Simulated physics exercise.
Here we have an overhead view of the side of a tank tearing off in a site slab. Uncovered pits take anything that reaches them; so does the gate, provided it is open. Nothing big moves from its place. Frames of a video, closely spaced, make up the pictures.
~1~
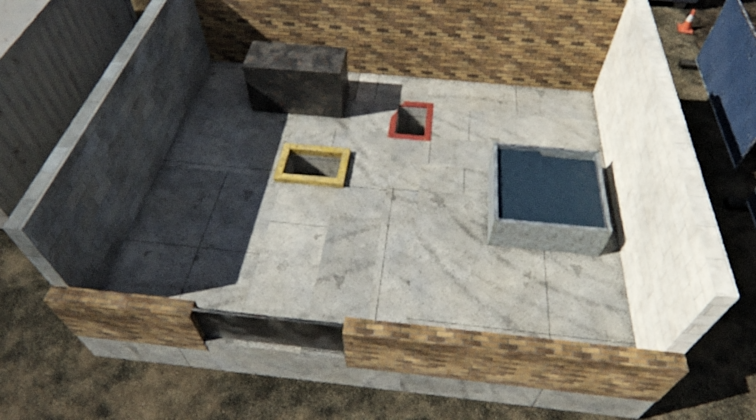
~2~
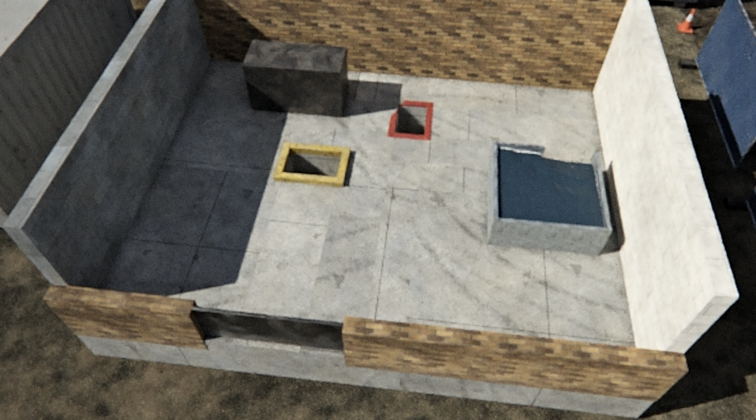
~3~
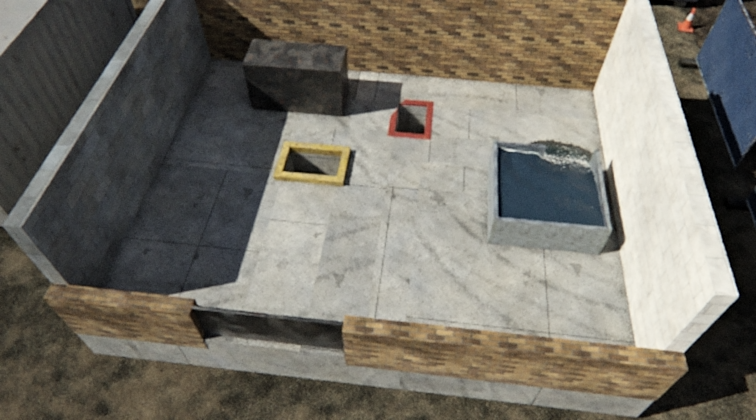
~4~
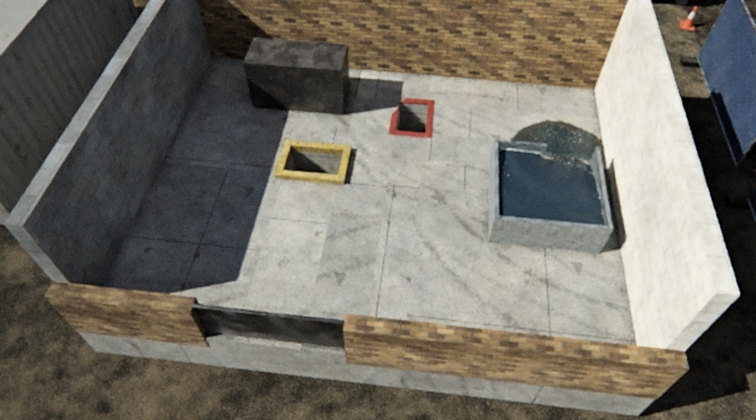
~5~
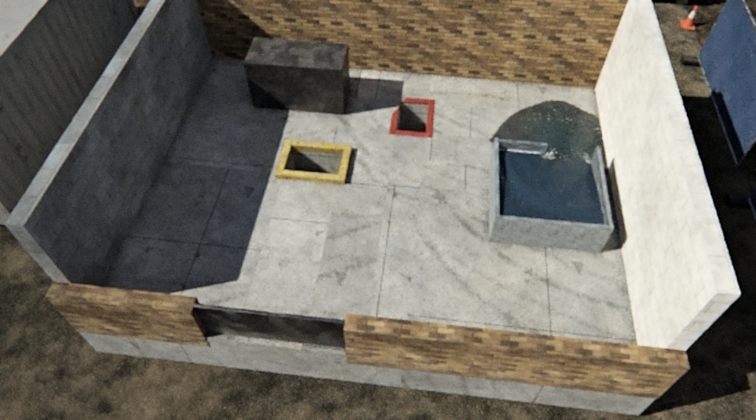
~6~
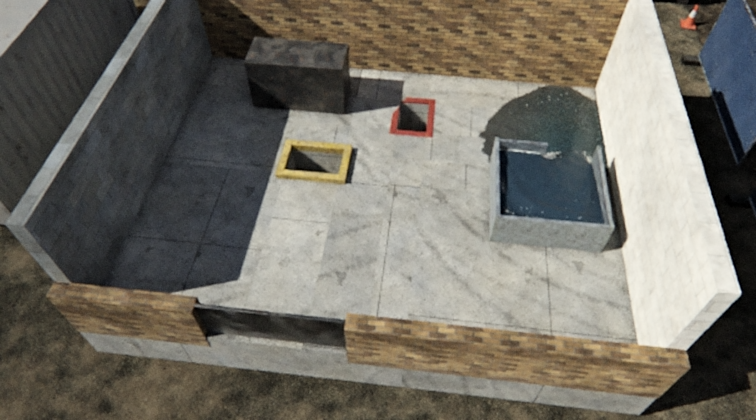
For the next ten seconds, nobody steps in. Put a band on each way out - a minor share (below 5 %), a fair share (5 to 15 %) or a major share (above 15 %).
One by one: The gate accounts for a negligible part - below five per cent, the red pit accounts for a substantial part - beyond fifteen per cent, the yellow pit accounts for a negligible part - below five per cent.
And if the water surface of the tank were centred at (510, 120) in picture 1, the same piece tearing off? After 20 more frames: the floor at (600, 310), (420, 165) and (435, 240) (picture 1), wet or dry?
In sequence: Inundated, next unflooded, then unflooded.
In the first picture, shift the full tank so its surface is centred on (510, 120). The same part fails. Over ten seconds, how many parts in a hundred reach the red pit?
So the red pit gets 10 in a hundred.
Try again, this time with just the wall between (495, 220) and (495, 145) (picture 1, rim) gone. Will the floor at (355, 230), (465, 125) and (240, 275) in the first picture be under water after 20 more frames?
Note, points one to three: Reached and soaked / unreached / reached and soaked.
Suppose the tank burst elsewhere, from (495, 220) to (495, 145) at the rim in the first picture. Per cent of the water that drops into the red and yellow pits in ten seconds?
Approximately, red takes 12 % and yellow takes 6 %.
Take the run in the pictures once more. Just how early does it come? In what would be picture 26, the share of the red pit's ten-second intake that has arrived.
Share at that point: Close to 20 in a hundred.
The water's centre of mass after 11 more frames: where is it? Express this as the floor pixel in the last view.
The water's middle lies around (540, 158).
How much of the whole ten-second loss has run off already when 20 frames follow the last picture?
Log: Around 20 %, estimated.
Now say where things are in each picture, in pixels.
In the first frame, the water tank at (548, 187) is whole and still.
In the second frame, water pours out on the water tank's far side and has run to a hidden place.
In the third frame, the front is at a hidden place, out from the gap on the water tank's far side.
In the fourth frame, the front is at (546, 125), out from the gap on the water tank's far side.
In the fifth frame, the front is at (564, 105), out from the gap on the water tank's far side.
In the sixth frame, water pours out on the water tank's far side and has run to (569, 90).
A moment on, water covers 10 % of the floor; the gate 0 %, the red pit 0 %, the yellow pit 0 %.
Next, water covers 15 % of the floor; the gate 0 %, the red pit 0 %, the yellow pit 0 %.
Then, water covers 25 % of the floor; the gate 0 %, the red pit 5 %, the yellow pit 0 %.
Later, water covers 40 % of the floor; the gate 0 %, the red pit 15 %, the yellow pit 0 %.
In the end, water covers 70 % of the floor; the gate 0 %, the red pit 25 %, the yellow pit 0 %.
